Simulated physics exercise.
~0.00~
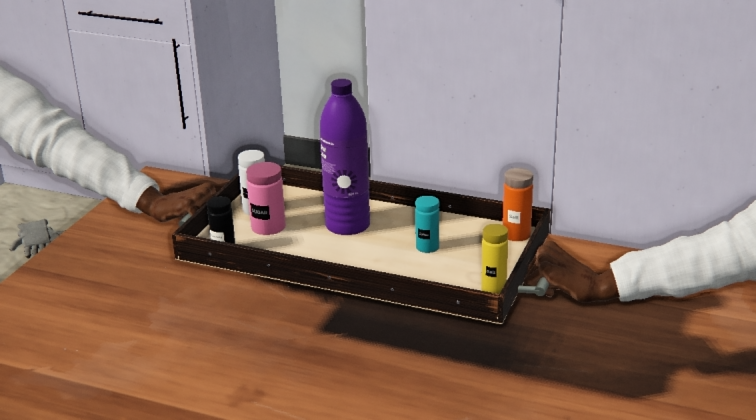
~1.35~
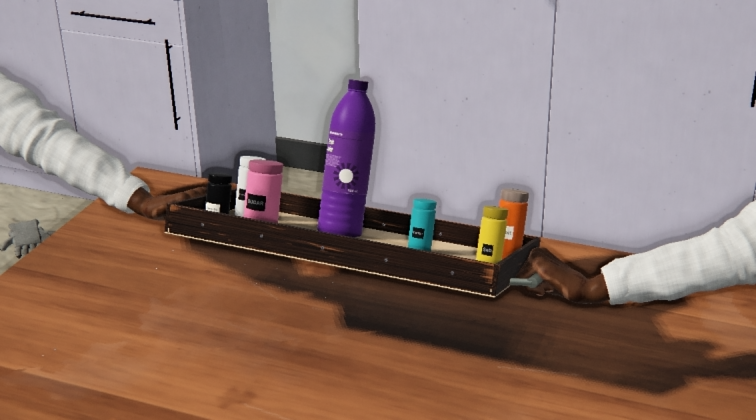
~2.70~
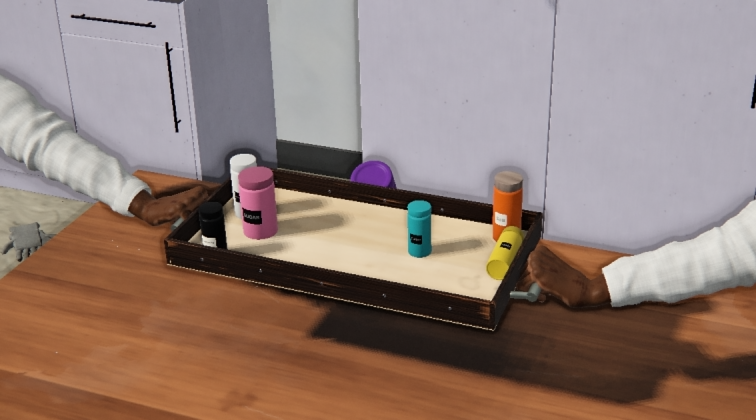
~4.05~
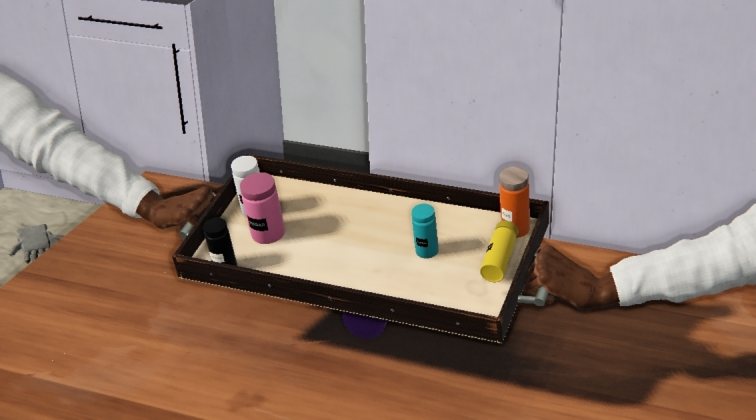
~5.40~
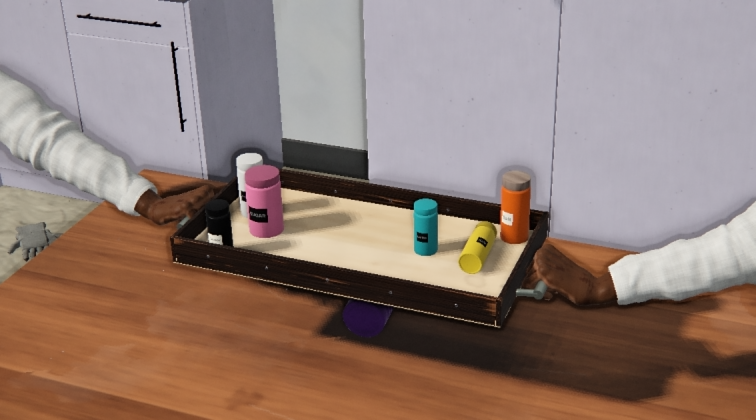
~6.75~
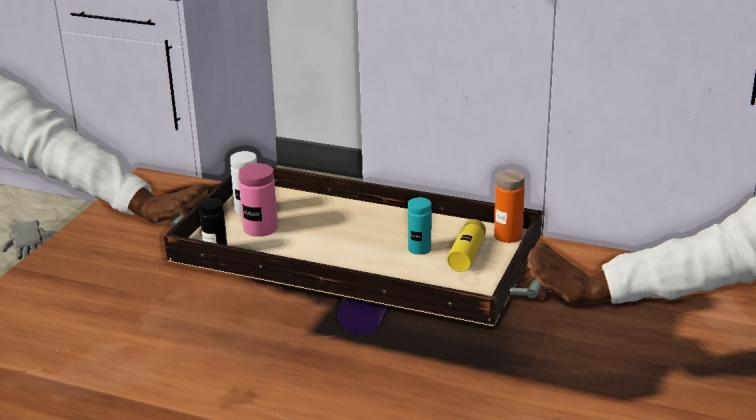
A purple bottle topples off a tray tilted by two hands, and a yellow shaker tips over.
